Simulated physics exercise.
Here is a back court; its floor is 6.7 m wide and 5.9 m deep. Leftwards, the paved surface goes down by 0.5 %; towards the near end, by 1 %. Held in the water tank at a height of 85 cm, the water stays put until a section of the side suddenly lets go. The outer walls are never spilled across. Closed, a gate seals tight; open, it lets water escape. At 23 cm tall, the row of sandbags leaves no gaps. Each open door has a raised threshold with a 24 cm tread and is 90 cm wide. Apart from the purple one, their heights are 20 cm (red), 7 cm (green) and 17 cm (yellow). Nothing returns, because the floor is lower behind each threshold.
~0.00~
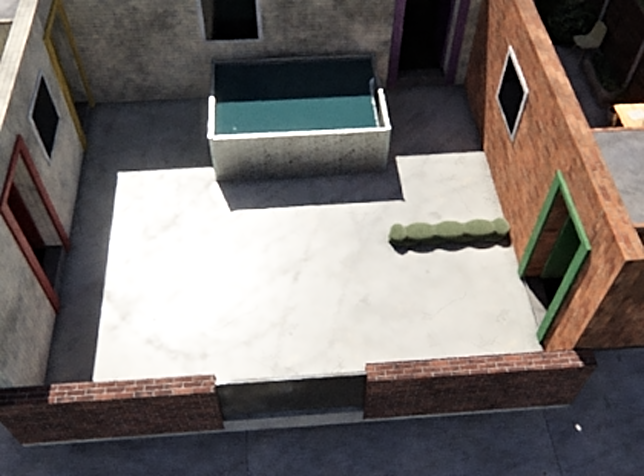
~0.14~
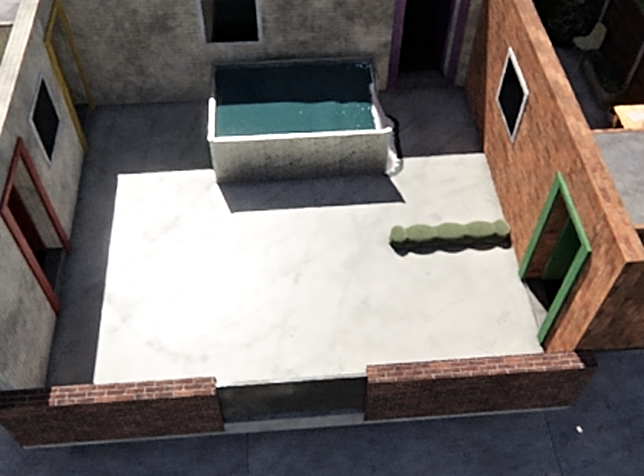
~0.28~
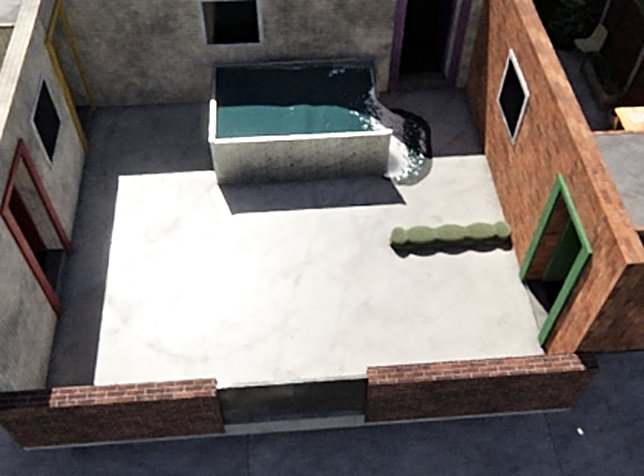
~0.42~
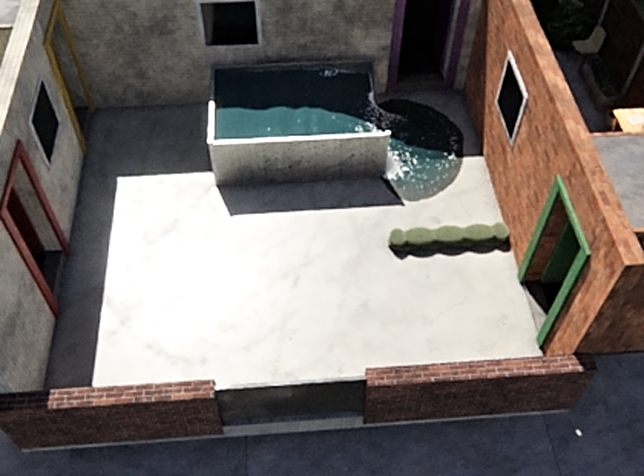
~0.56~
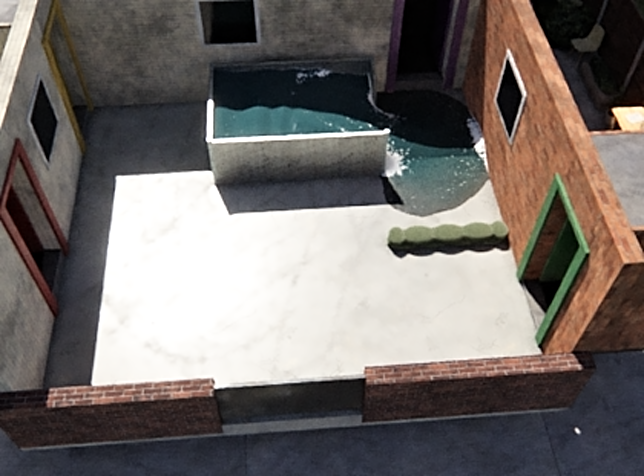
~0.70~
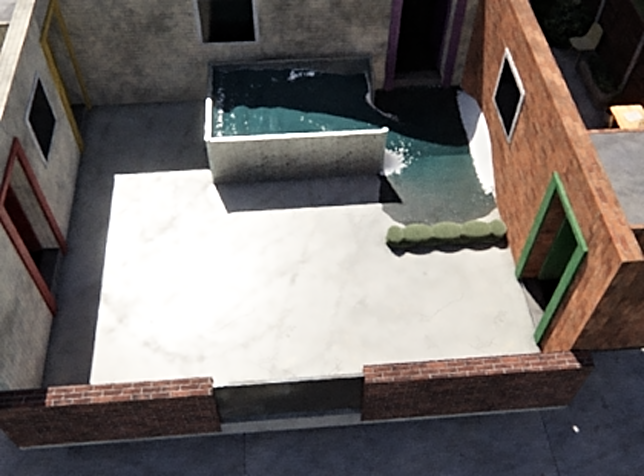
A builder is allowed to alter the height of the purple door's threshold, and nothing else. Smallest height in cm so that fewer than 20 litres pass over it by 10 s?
I would say 32 cm.
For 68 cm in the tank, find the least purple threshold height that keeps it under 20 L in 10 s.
24 cm.
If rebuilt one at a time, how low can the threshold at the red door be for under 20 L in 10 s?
Red would need about 14.0 cm on its own.
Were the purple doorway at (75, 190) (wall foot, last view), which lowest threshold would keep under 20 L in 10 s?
Around 11.0 cm would do it.
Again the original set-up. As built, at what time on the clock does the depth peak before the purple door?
Peak time: About 2.4 s.
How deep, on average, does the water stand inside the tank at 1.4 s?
About 57 cm.
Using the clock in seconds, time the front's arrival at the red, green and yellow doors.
For red it's 4.5 s, for green 1.3 s, and for yellow 3.6 s.
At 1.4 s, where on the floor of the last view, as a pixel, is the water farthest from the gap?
Close to pixel (531, 322).
After 1.4 s water covers 20 % of the floor, deepest (53 cm) near (460, 91); 21 cm at the purple door, 2 litres in over its 20 cm threshold.
After 3.0 s water covers 50 % of the floor, deepest (46 cm) near (489, 223); 27 cm at the purple door, 74 litres in over its 20 cm threshold.
After 10.0 s water covers 95 % of the floor, deepest (18 cm) near (36, 420); 12 cm at the purple door, 103 litres in over its 20 cm threshold.
At the purple door as built, the water arrived by 0.6 s and peaked near 30 cm at 2.4 s.
Run again over the same 10 s with other heights there, 42 litres in over 27 cm, 10 litres over 36.5 cm. The limit of 20 litres is kept from about 32 cm up.
